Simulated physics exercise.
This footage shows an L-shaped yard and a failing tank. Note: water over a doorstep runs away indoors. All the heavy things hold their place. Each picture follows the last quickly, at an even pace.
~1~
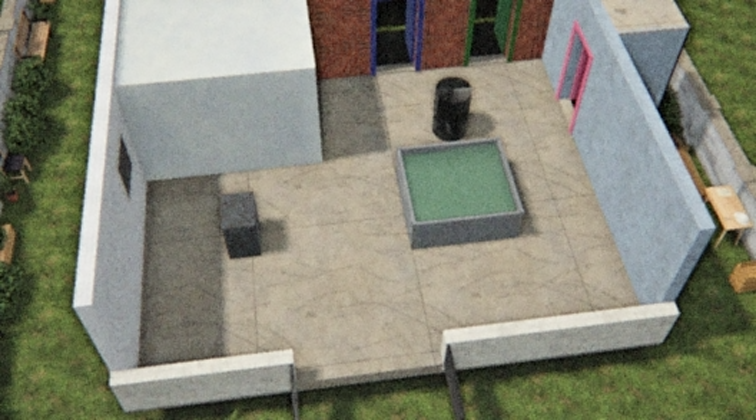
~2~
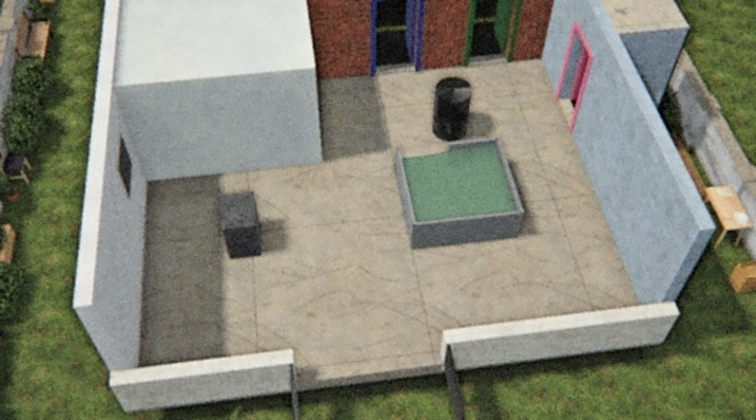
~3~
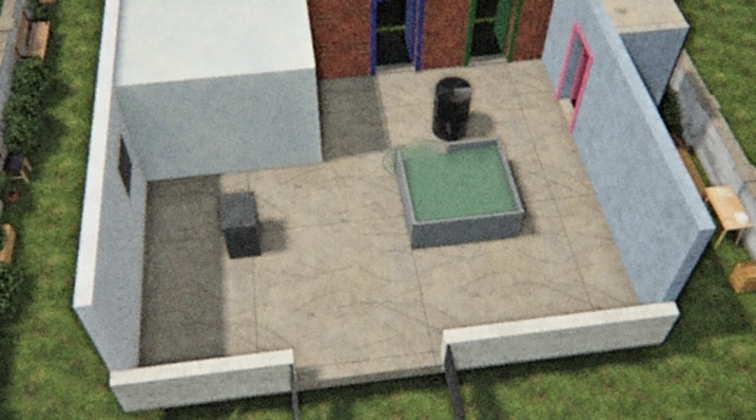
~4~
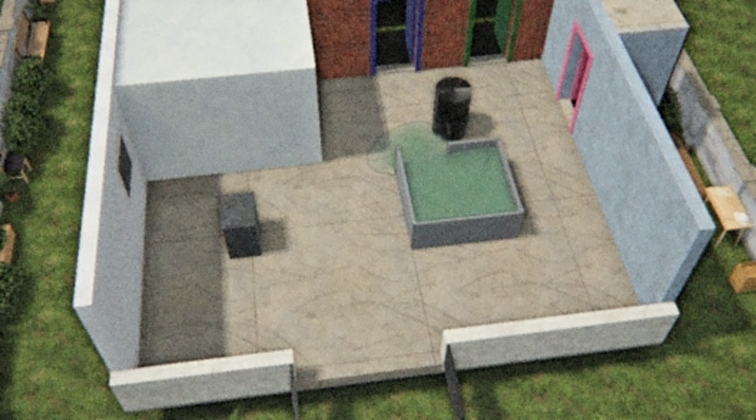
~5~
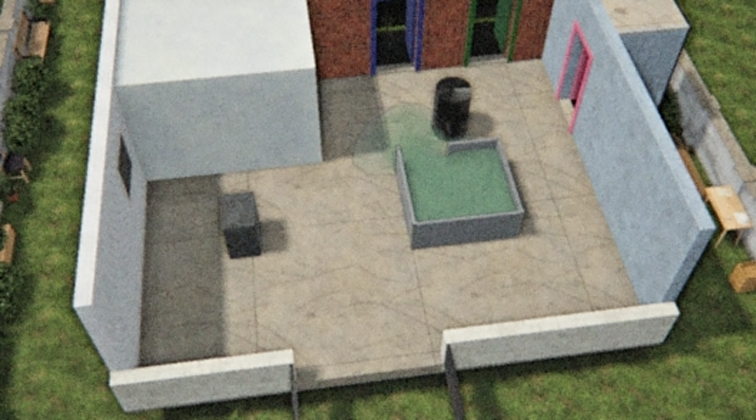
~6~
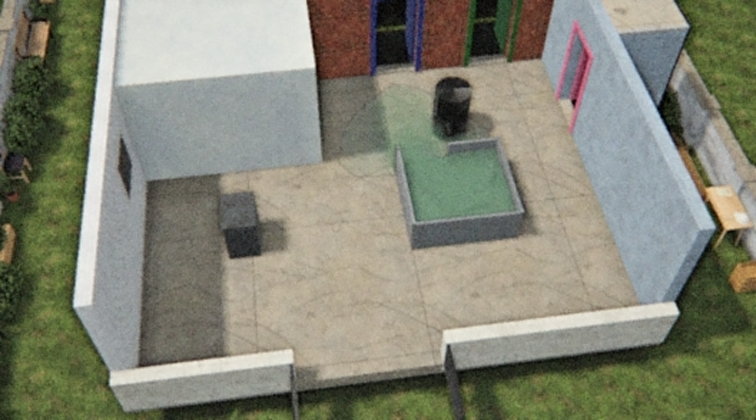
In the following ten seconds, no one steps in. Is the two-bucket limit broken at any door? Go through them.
Result: I expect the blue door to go past two buckets; I expect the green door to stop at two buckets or less; I expect the pink door to stop at two buckets or less.
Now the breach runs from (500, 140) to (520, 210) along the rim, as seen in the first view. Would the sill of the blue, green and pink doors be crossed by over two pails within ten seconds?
Then: Blue stays under; green takes more; pink lets more in.
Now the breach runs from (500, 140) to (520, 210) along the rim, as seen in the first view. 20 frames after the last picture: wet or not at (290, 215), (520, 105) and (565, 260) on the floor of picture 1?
One after the other: No water, under water, covered.
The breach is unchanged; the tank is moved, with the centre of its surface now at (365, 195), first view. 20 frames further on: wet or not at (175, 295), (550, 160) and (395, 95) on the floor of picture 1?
Result: Inundated; spared; inundated.
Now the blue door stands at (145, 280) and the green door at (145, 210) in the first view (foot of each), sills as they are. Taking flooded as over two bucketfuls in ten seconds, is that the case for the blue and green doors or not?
As I see it, the blue one stays within limit while the green one stays within limit.
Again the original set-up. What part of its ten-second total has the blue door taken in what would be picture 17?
That comes out to 30 per cent by my count.
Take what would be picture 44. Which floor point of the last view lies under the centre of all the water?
Roughly (430, 144) in the last picture.
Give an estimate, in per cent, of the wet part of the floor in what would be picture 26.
My guess is around 25 in a hundred.
A moment on, water covers 20 % of the floor; the blue door over two buckets in, the green door not reached, the pink door not reached.
Next, water covers 20 % of the floor; the blue door far over two buckets in, the green door wet at the sill, nothing in, the pink door wet at the sill, nothing in.
Then, water covers 25 % of the floor; the blue door far over two buckets in, the green door wet at the sill, nothing in, the pink door wet at the sill, nothing in.
Later, water covers 45 % of the floor; the blue door far over two buckets in, the green door wet at the sill, nothing in, the pink door wet at the sill, nothing in.
In the end, water covers 70 % of the floor; the blue door far over two buckets in, the green door under two buckets in, the pink door under two buckets in.
